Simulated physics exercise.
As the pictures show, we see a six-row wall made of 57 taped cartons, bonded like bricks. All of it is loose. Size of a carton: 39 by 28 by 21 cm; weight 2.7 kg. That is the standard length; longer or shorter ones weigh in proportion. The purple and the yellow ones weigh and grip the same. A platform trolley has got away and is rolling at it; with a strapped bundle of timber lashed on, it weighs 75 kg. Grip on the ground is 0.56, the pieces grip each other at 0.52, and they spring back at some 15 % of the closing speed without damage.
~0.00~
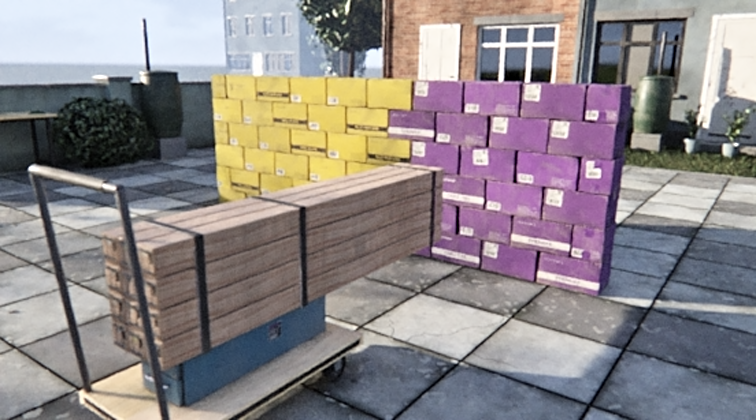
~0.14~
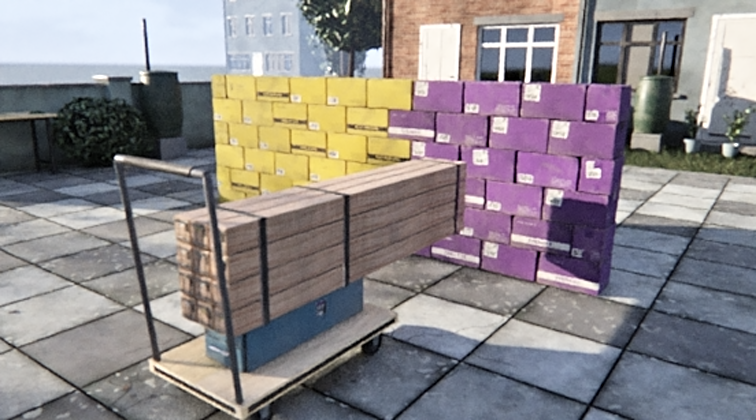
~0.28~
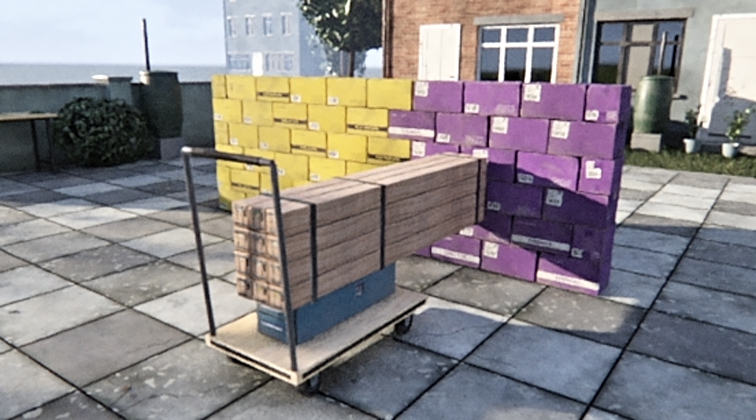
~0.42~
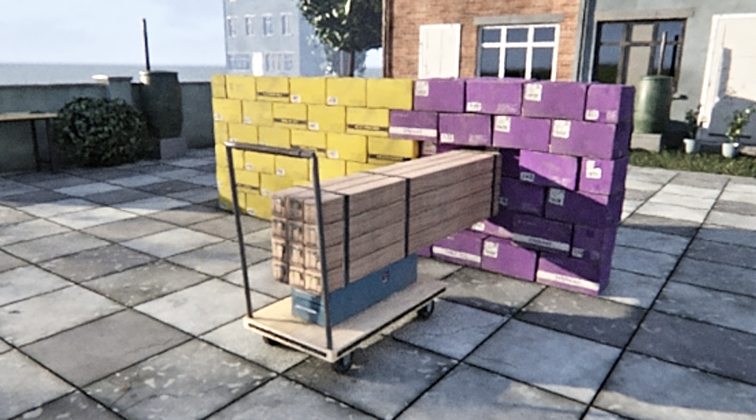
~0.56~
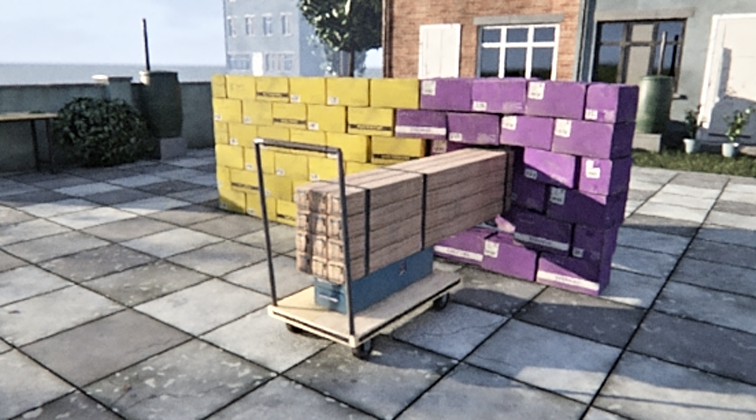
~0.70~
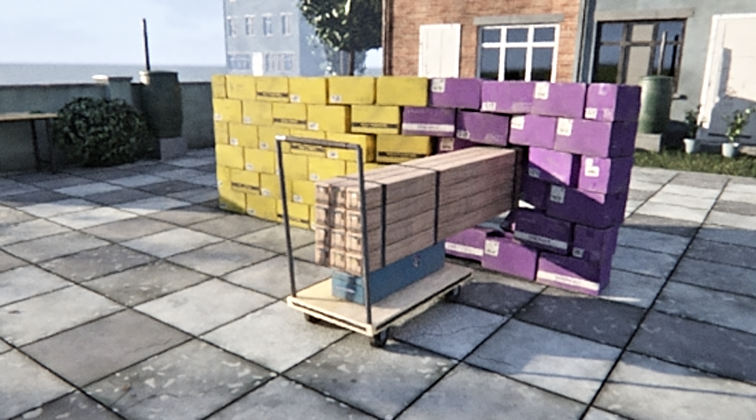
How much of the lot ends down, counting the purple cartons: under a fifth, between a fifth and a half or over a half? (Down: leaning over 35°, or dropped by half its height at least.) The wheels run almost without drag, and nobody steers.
Over a half of them.
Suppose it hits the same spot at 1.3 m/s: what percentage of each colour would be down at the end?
In that case purple 80, yellow 10 per cent.
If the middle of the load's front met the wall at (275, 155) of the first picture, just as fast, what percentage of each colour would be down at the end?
Then purple 0, yellow 30 per cent.
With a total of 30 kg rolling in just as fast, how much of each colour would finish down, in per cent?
In that case purple 0, yellow 0 per cent.
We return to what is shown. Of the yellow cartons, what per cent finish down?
Ending so: Yellow 10 per cent.
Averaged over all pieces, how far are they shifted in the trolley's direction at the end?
Some 40 cm on average.
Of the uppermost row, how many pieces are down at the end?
6 of them.
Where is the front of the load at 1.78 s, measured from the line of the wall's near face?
Some 115 cm beyond.
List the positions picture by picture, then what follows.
In the first frame (places mark the middle of the side facing us), load (439, 192) 63 cm short of the wall; top purple carton (552, 102); top yellow carton (346, 92); nothing disturbed.
In the second frame, load (462, 184) 35 cm short of the wall; top purple carton (552, 102).
In the third frame, load (483, 177) 7 cm short of the wall; top purple carton (552, 102).
In the fourth frame, load (498, 173) 15 cm into the wall's line; top purple carton (553, 101) shifted 19 mm; steepest lean 4°, the carton at (464, 129); 16 disturbed, none down.
In the fifth frame, load (510, 170) 31 cm into the wall's line; top purple carton (554, 100) shifted 7 cm; steepest lean 14°, the carton at (505, 215); 23 disturbed, none down.
In the sixth frame, load (519, 167) 45 cm into the wall's line; top purple carton (557, 100) shifted 14 cm; top yellow carton (351, 90) leaning 3°; 1 of the 24 purple cartons down, 24 disturbed in all.
After 0.96 s, load 68 cm past the wall's line, still rolling; 3 of the 24 purple cartons down (3 of 57 in all colours); top purple carton leaning 16°; top yellow carton leaning 19°.
After 1.32 s, load 97 cm past the wall's line, still rolling; 17 of the 24 purple cartons down (21 of 57 in all colours); top purple carton leaning 54°, 26 cm lower; top yellow carton leaning 55°, 12 cm lower.
After 1.78 s, load 1.14 m past the wall's line, still rolling; 17 of the 24 purple cartons down (21 of 57 in all colours); top purple carton on its side; top yellow carton upside down.
At rest (3.4 s), load 1.14 m past the wall's line, stopped; 17 of the 24 purple cartons down (21 of 57 in all colours); top purple carton upside down; top yellow carton 1.06 m lower. That is 71 per cent. As the last picture would show them, middles, top purple carton near (703, 228), top yellow carton near (299, 186).
